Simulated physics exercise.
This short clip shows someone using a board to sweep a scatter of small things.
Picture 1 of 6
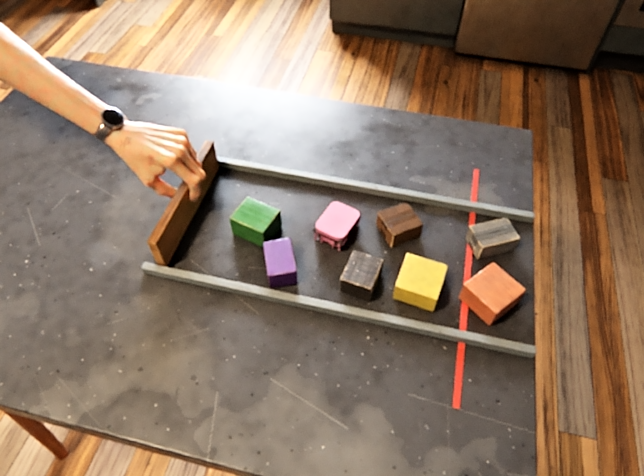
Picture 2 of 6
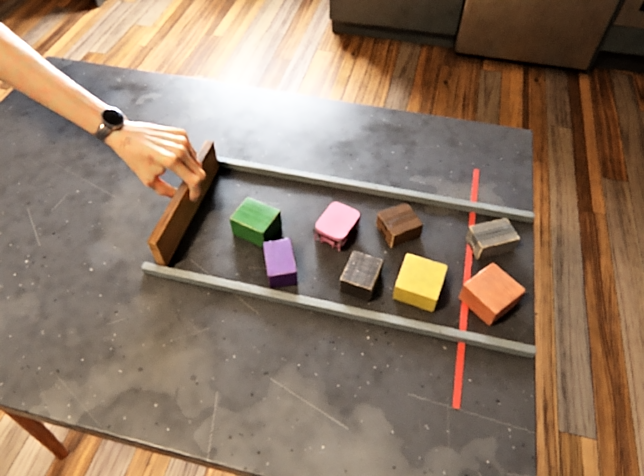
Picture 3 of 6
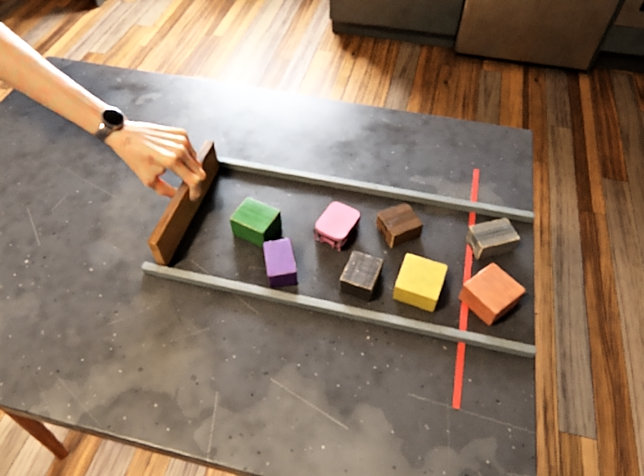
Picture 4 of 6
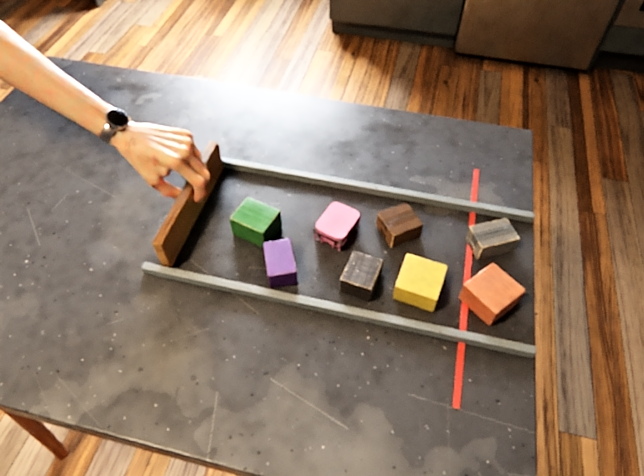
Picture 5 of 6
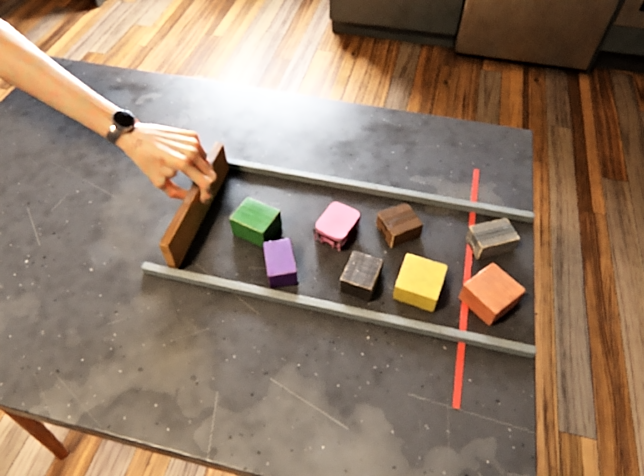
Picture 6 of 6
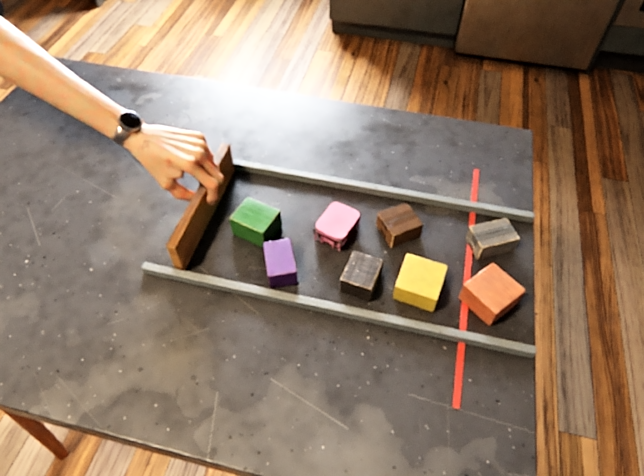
Wooden board held by a hand sliding slightly right between two rails toward scattered coloured blocks, which stay still on a dark table.
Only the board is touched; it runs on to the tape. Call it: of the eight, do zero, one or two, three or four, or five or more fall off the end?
Three or four fall off.
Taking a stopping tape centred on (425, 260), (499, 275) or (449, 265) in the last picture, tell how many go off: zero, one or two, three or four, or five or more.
One or two; more than four; one or two.
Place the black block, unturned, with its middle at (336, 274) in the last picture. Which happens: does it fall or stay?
Then it remains up.
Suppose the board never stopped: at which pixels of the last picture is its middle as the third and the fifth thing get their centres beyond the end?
First at (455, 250), next at (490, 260).
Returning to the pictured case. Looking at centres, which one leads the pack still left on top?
It would be the black block, I'd say.
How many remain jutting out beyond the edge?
The answer comes to 0.
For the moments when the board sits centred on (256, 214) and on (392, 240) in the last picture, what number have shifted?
At the first spot 1, then 8.
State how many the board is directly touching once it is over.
Contact count: 3.
Early on, none off yet; orange block at rest near (491, 294); grey box at rest near (492, 239); yellow block at rest near (420, 282).
Finally, the number that fall off is three or four; lost, brown box, yellow block, grey box and orange block.
